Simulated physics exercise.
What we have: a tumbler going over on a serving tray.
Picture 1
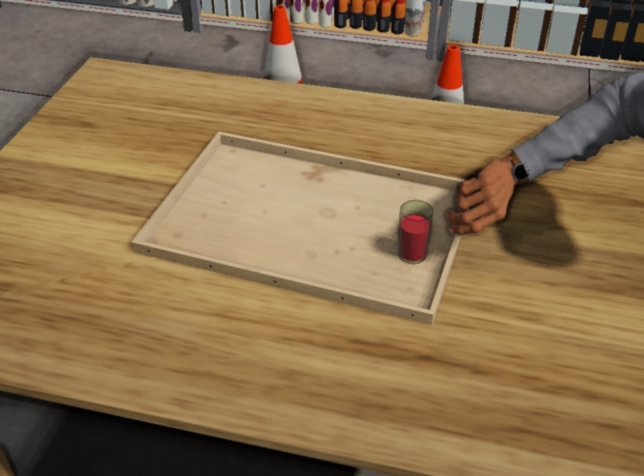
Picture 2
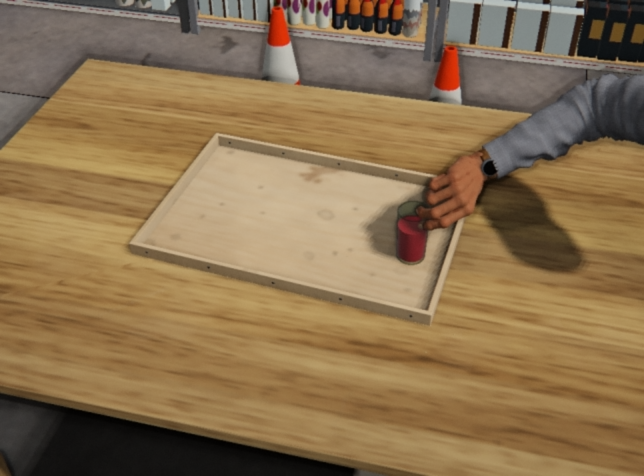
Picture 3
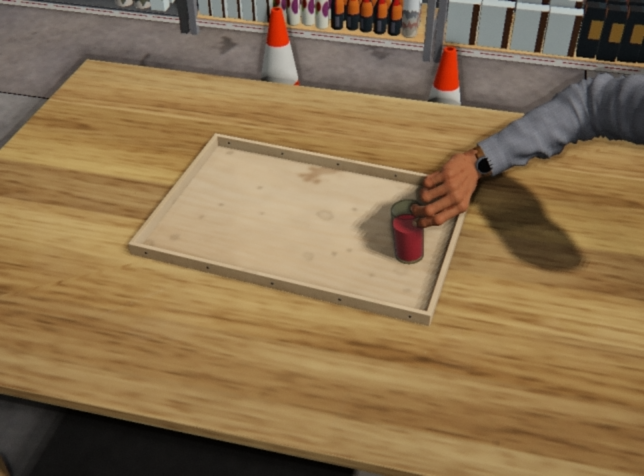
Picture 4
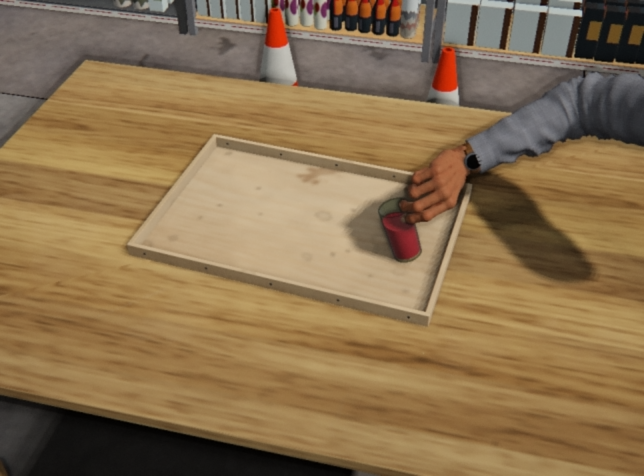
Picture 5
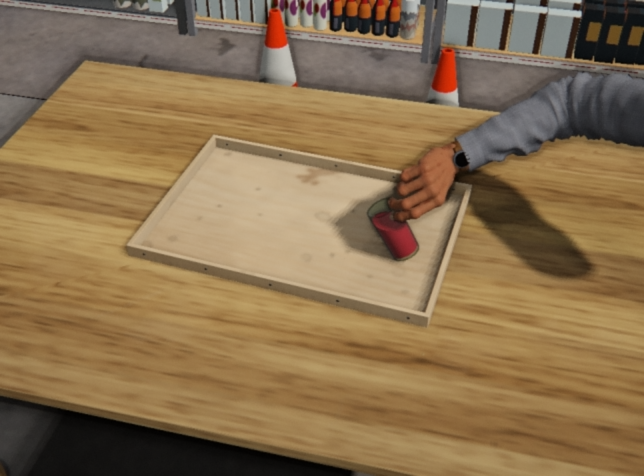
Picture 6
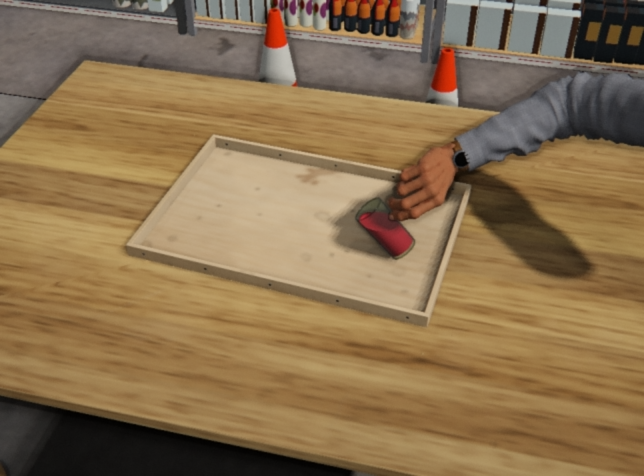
A hand in a grey sleeve with a dark wristwatch reaches in from the right over a large wooden table, seen from above at an angle in a workshop-like room. A clear tumbler of red liquid stands at the right end of a pale, shallow wooden tray, with two orange-and-white cones behind. The fingers push the tumbler's side, sliding it slightly left, then tilting it increasingly leftward, while the view barely shifts.
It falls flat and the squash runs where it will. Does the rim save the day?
In the end it stays in the tray.
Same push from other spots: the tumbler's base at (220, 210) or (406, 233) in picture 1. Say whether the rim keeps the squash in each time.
In the first try it wets the top as well; in the second it keeps within the tray.
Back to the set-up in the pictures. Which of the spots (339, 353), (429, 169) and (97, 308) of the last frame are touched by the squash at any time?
The first is clear of it; the next dry; the last dry.
A moment on, the tumbler lies in the tray; the puddle covers about as much as a plate; the rim holds it.
Further on, the puddle covers about as much as a tray; the rim holds it.
When it is over, the puddle covers about as much as a tray; the rim holds it.
